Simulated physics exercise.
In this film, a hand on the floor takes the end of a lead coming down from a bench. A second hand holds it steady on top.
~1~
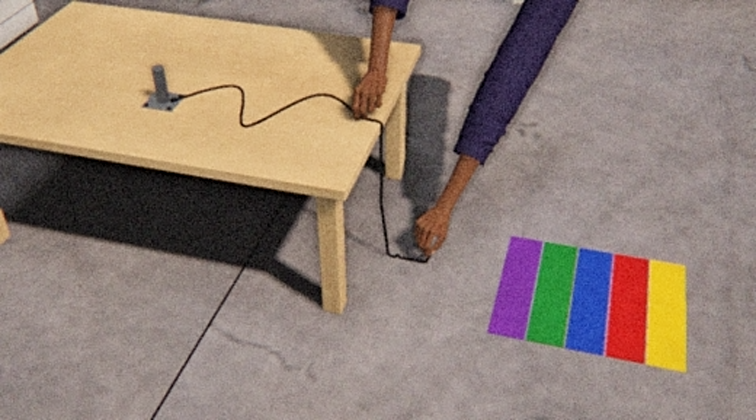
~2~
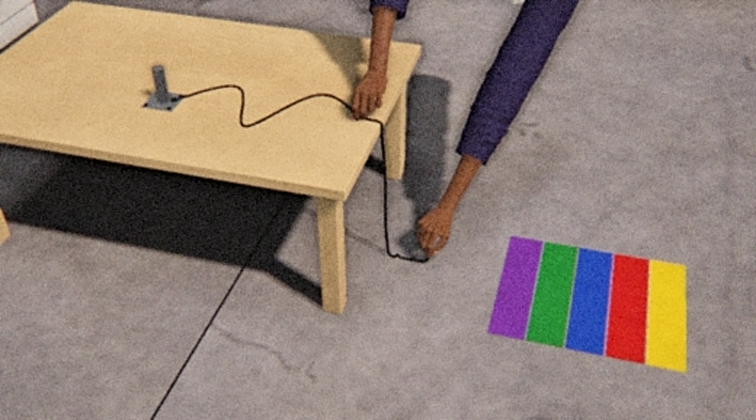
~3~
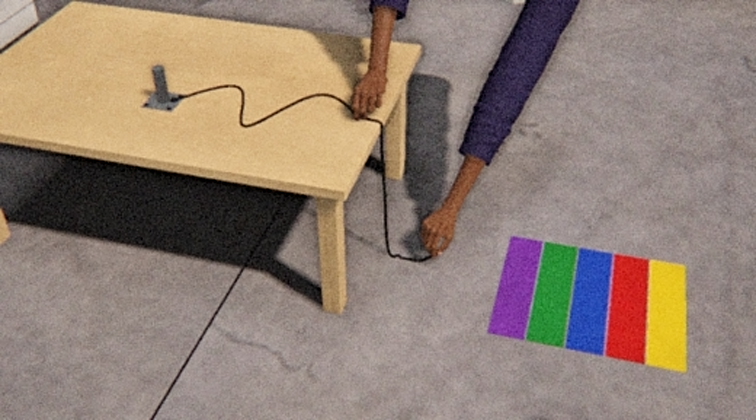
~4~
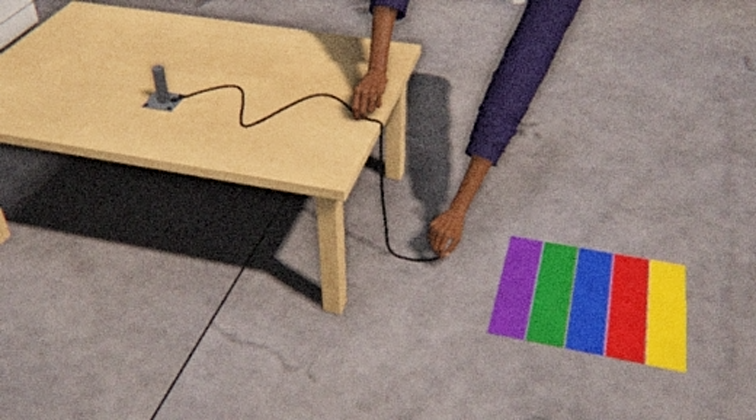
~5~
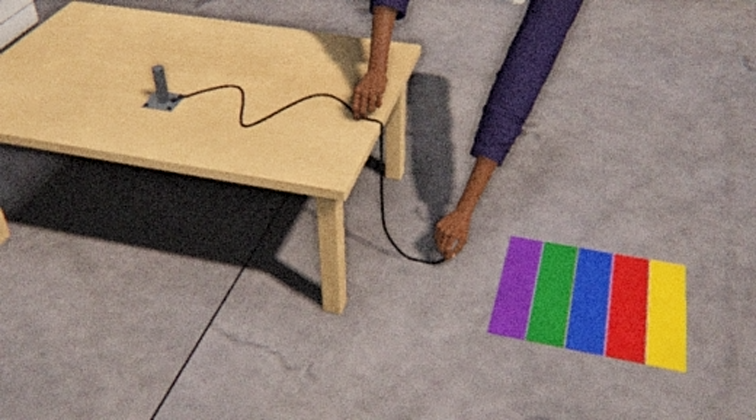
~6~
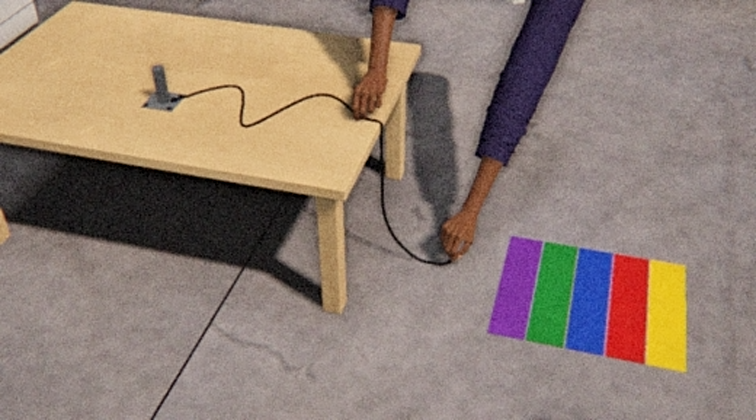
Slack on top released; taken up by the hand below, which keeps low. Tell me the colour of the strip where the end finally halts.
It halts over yellow.
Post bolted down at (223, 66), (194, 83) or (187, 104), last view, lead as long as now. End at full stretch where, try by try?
Going by the last picture, roughly (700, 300), (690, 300) and (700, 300).
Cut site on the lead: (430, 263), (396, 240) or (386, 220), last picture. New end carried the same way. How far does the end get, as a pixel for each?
The pixels are (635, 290) for the first, (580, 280) for the second and (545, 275) for the third.
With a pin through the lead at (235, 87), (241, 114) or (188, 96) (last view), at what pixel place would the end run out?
Roughly (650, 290), (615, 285) and (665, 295).
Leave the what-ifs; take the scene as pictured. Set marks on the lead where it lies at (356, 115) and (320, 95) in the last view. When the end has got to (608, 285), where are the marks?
At (407, 197), then (387, 151).
A little later, end near (608, 285); over blue.
Next, end near (648, 293); over red.
When it is tight, end near (672, 297); over yellow. It halts on the yellow strip.
